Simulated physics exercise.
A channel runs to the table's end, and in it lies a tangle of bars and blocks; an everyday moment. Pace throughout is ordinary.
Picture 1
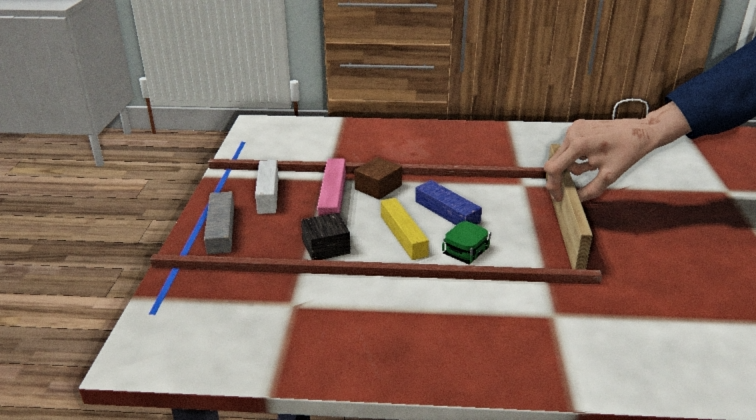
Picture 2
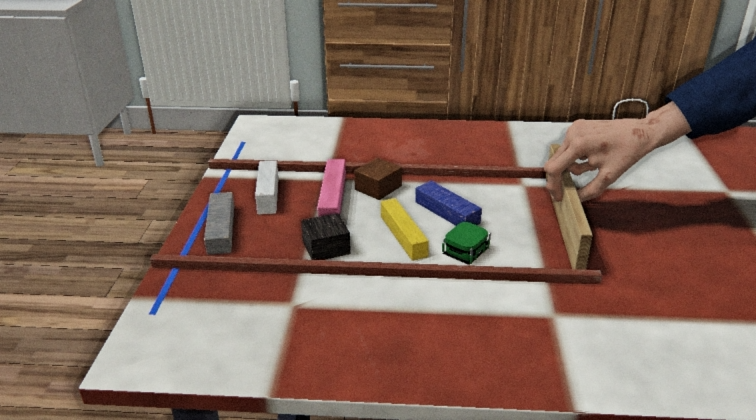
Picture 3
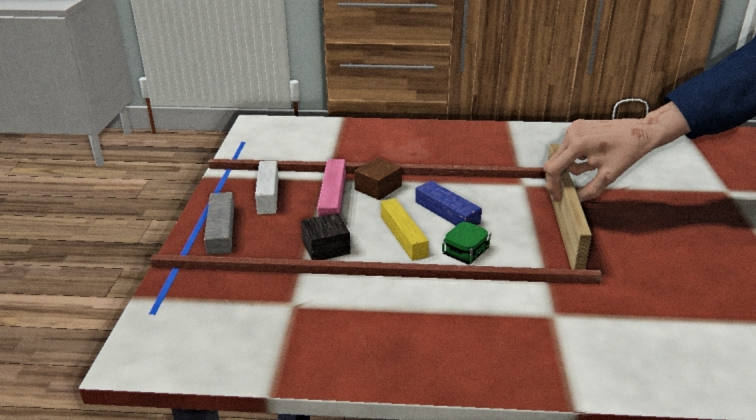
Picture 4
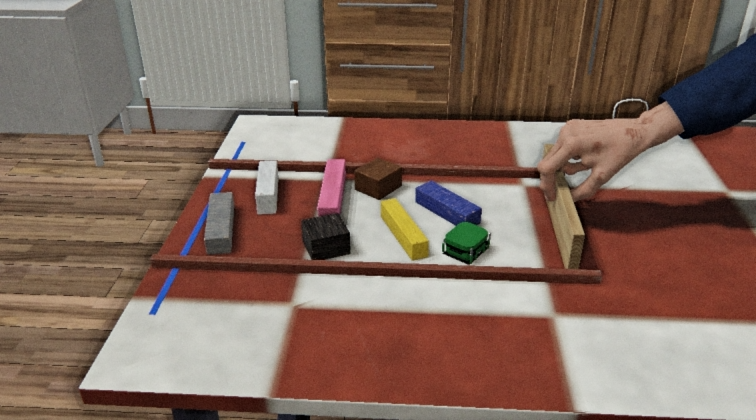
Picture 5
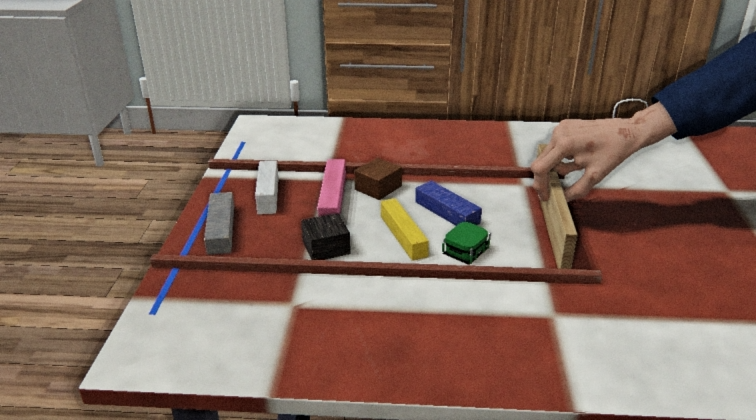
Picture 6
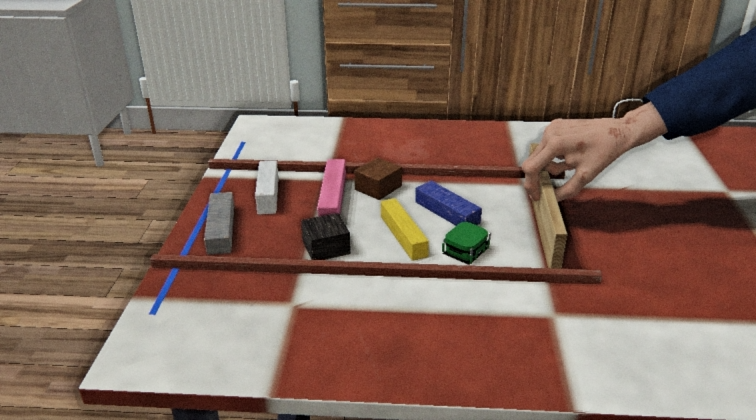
A hand slides a wooden board slightly left between two rails toward the coloured blocks.
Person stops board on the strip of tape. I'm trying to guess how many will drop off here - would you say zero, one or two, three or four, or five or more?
I'd say five or more.
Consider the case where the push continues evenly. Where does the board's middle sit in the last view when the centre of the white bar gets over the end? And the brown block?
First one: Around (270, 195). Other one: Around (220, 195).
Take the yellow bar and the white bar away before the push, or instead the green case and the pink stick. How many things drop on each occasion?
Try 1: 3; try 2: 4.
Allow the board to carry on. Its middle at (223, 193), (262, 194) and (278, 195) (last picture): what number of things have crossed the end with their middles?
Going through the three places, I get 4, 2 and 1.
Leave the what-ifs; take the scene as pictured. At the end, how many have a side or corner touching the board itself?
Contact count: 2.
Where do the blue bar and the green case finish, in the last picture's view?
In the last picture, roughly (200, 195) and (172, 238).
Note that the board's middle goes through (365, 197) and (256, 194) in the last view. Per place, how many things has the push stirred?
That makes 6 at the first spot and 8 at the second.
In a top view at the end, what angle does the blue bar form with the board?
Around 0 degrees.
Early on, none off yet; grey bar at rest near (220, 222); white bar at rest near (268, 187); pink stick moving near (328, 191).
Finally, the number that fall off is five or more; lost, yellow bar, brown block, black block, pink stick, white bar and grey bar.
